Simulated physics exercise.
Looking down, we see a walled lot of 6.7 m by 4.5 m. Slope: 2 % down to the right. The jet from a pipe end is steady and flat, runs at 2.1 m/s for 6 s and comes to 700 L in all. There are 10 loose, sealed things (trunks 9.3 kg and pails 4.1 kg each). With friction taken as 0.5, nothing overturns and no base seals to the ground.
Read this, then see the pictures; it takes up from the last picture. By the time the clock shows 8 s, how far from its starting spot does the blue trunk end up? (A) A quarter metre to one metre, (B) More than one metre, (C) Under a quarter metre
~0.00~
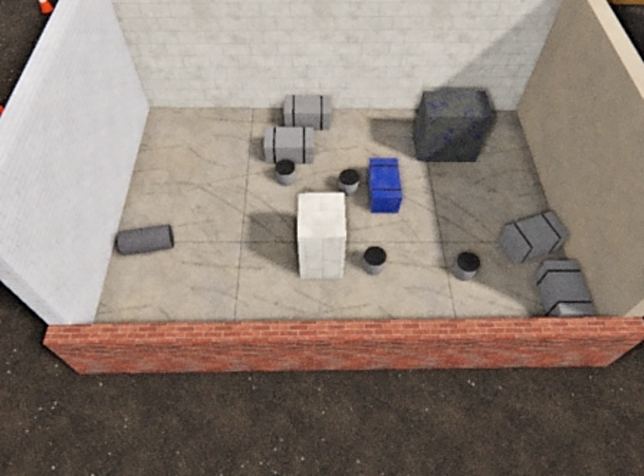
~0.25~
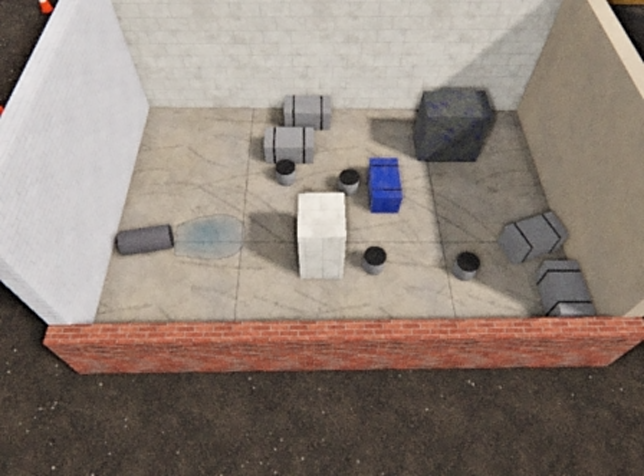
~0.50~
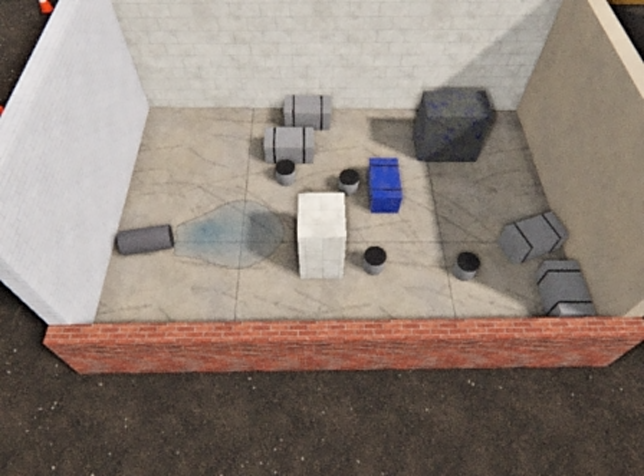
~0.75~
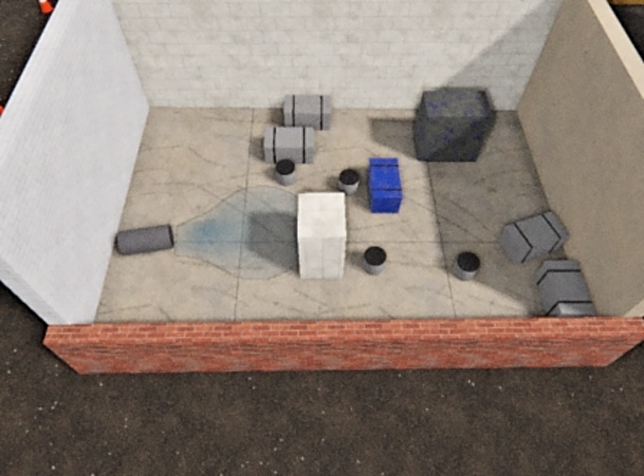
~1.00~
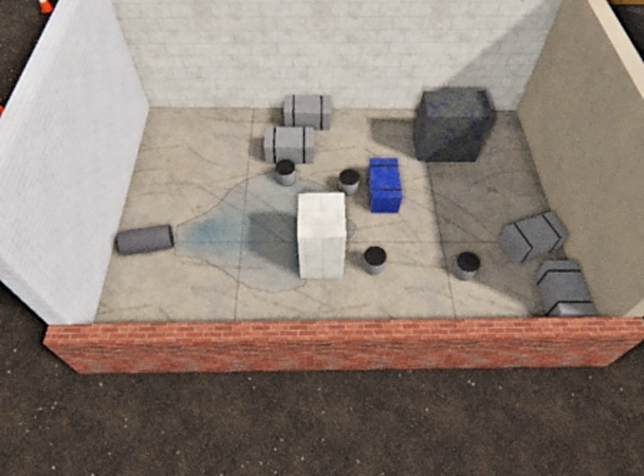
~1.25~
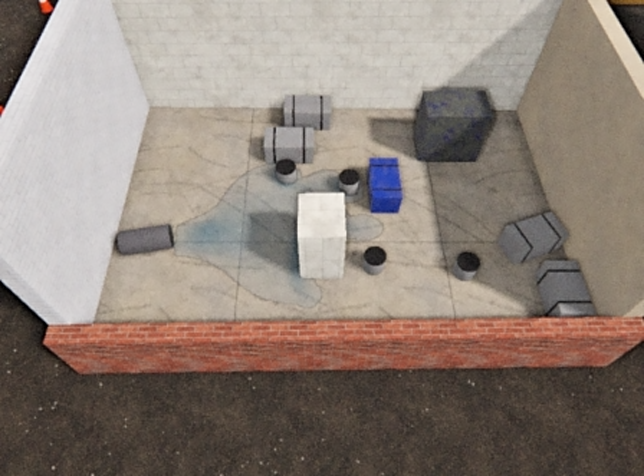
More than one metre.
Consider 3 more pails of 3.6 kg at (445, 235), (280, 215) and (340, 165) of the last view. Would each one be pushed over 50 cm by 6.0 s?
In order: Smaller, greater and greater.
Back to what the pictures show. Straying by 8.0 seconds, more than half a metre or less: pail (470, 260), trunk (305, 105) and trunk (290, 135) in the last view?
First stays inside the line, second stays inside the line, third stays inside the line.
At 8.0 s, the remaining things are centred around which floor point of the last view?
Near (424, 207).
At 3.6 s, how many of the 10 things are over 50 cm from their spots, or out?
The count is 4.
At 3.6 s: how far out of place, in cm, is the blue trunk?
Roughly 140 cm.
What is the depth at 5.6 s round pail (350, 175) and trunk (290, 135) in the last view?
Depths: Near 5 cm, then near 2 cm.
After 1.8 s the blue trunk is near (387, 177), 0.0 m from its start, aground; 0 afloat.
After 3.6 s the blue trunk is near (471, 174), 1.3 m from its start, aground; 1 afloat.
After 5.6 s the blue trunk is near (544, 192), 2.4 m from its start, afloat; 2 afloat.
After 8.0 s the blue trunk is near (534, 219), 2.2 m from its start, afloat; 5 afloat.
